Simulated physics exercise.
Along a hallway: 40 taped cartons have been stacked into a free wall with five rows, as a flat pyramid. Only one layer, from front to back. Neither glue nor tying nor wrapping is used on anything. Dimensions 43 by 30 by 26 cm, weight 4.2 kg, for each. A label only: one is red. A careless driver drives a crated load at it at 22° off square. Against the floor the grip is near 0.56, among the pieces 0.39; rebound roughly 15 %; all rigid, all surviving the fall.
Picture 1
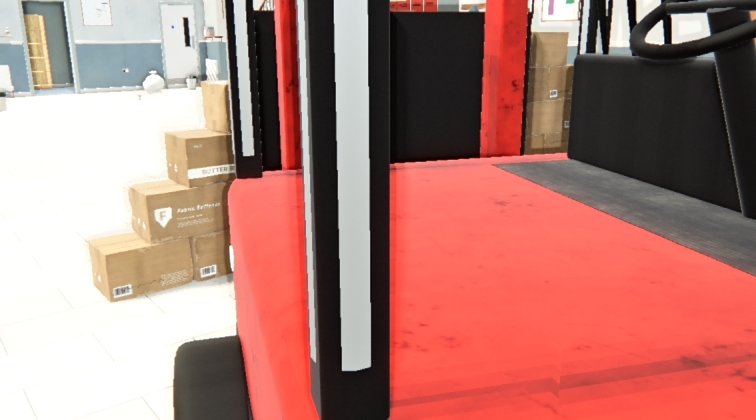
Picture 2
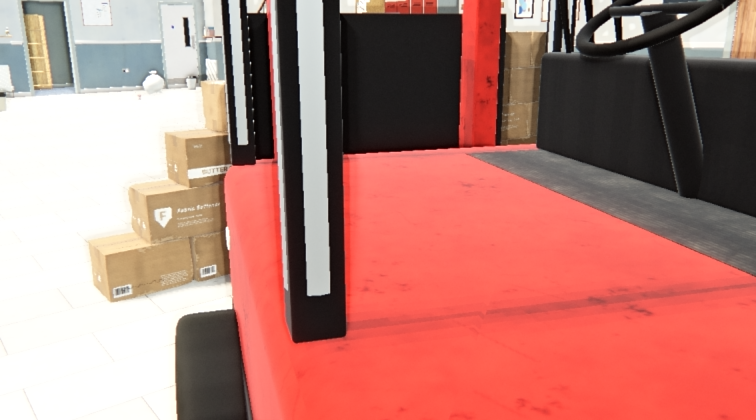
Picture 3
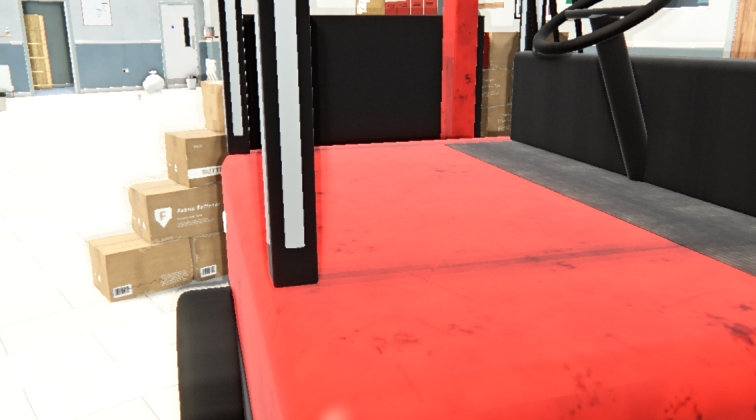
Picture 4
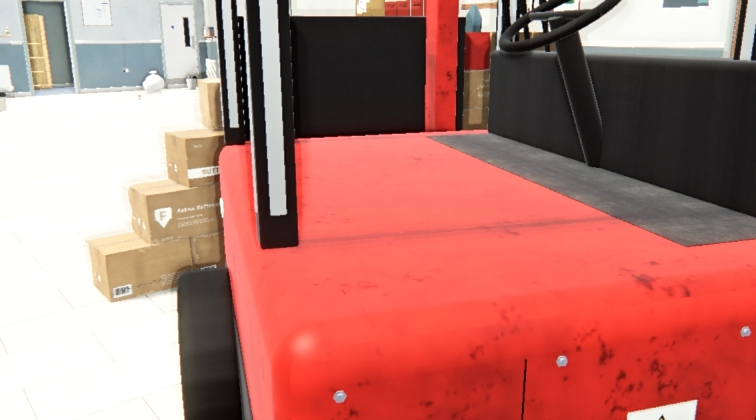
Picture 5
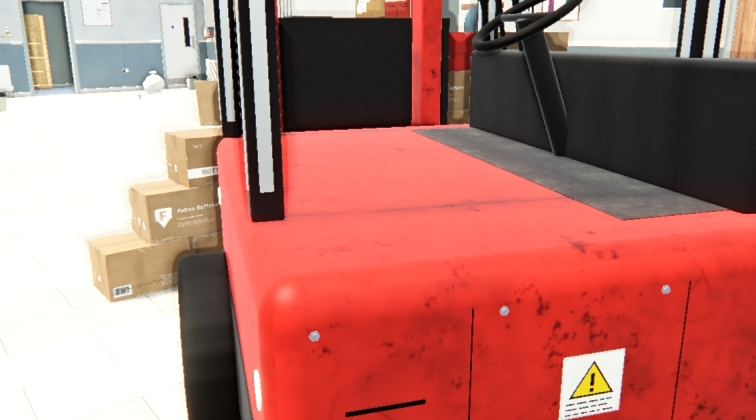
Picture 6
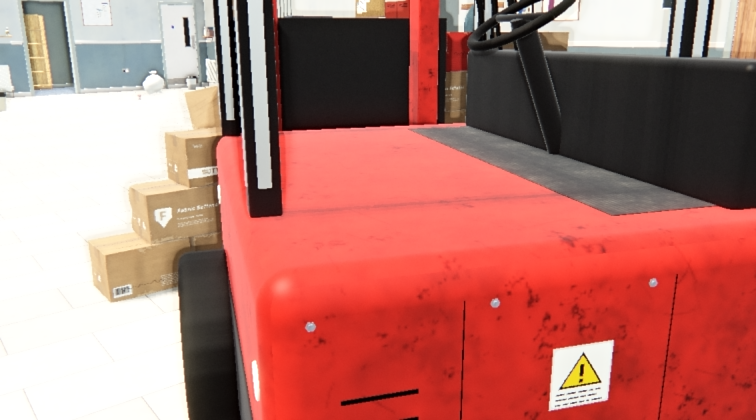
A large red vehicle with black posts, a dark seat and a steering wheel fills the right side of a bright hallway, seen at close range from slightly above. Brown cartons rise in steps at left on a pale floor, with doors along the far grey wall. The vehicle slides gradually away from the view, revealing its bolted panel and yellow warning sign, while the visible cartons barely change.
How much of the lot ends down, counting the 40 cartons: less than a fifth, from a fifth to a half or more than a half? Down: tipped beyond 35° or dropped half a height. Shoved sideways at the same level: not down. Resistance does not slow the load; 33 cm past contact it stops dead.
Note - part down falls in the below-a-fifth range.
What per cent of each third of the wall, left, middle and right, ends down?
From the left: 30, then 10, then 0 percent.
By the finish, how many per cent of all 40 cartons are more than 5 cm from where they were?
It comes to 10 percent.
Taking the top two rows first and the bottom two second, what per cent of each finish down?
Top: 30%, bottom: 0%.
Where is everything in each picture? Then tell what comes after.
In the first picture (pixels give the middle of a visible side), load 34 cm short of touching; none has stirred.
In the second picture, load 17 cm short of touching.
In the third picture, load 13 mm short of touching.
In the fourth picture, load 15 cm in; movement in 2 of them.
In the fifth picture, load 30 cm in; movement in 8 of them.
In the sixth picture, load 33 cm in, stopped; movement in 9 of them.
Then, 0.14 s past the last view, 1 of the 40 cartons down; red carton 28 mm from its place.
Then, 0.40 s past the last view, 4 of the 40 cartons down; red carton 28 mm from its place.
In the end, 4 of the 40 cartons down; red carton 28 mm from its place. That is 10 per cent. From the last view, middles, red carton near (455, 51).
